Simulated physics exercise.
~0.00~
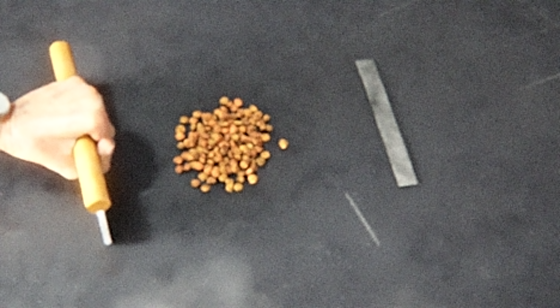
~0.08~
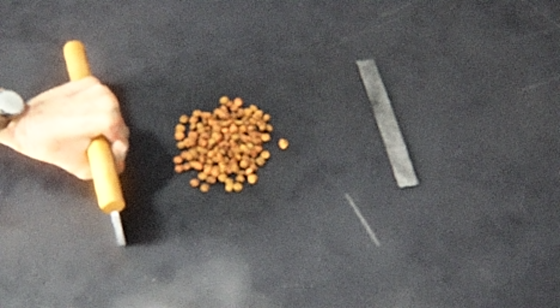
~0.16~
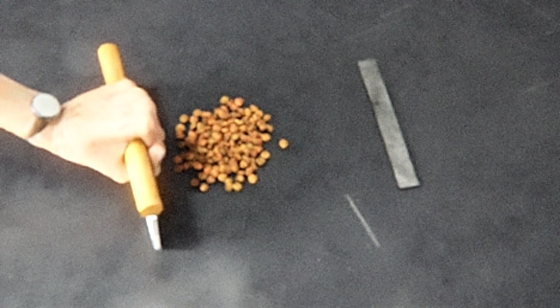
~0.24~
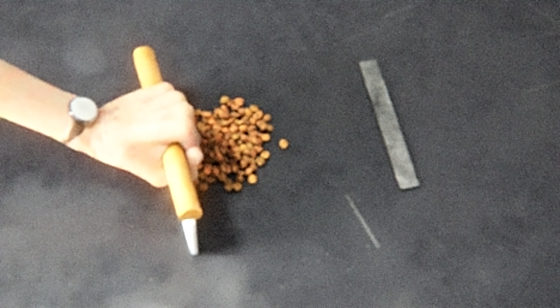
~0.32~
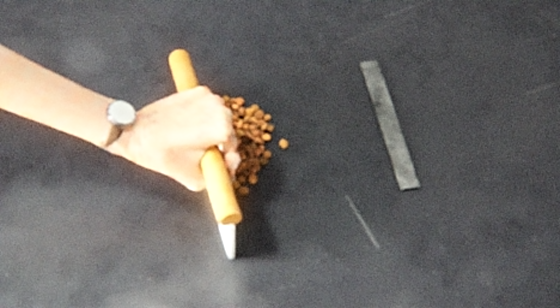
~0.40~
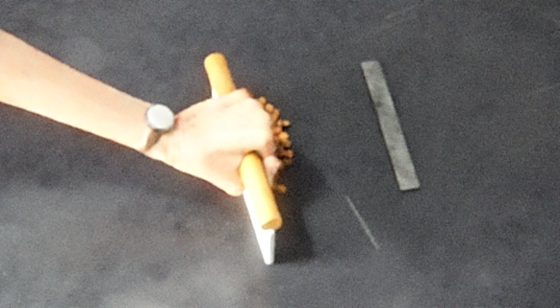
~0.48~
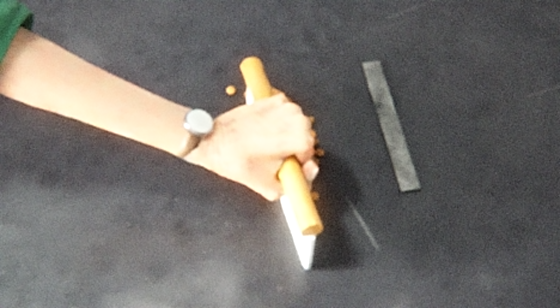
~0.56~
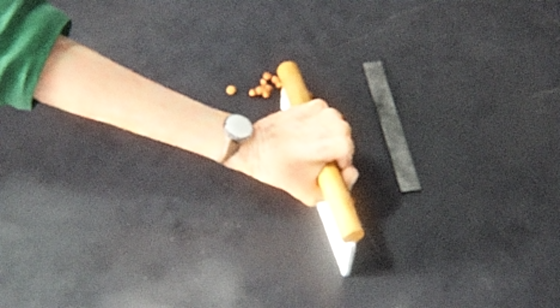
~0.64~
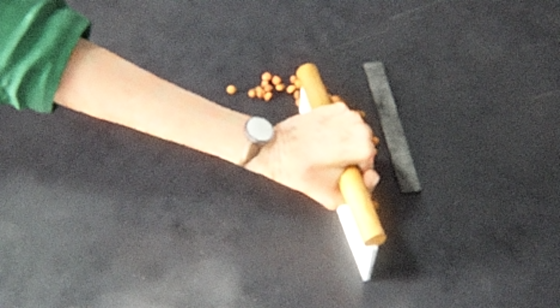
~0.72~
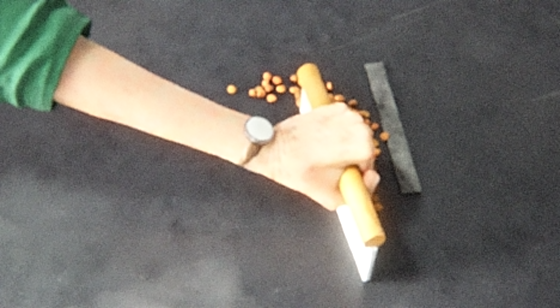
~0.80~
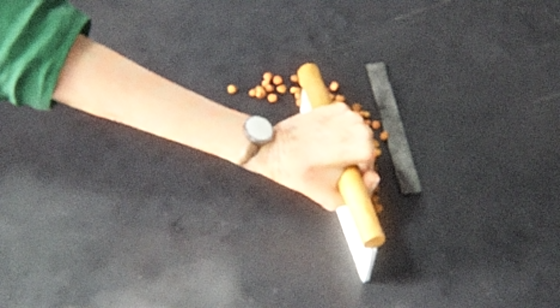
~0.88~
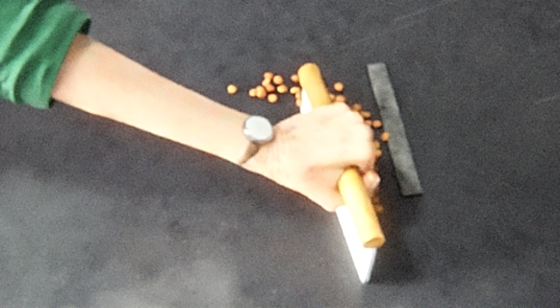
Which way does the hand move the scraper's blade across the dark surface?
The hand moves the blade to the right, toward the grey strip.
On a dark surface, a hand-held scraper pushes brown pieces right, stopping near a grey strip.
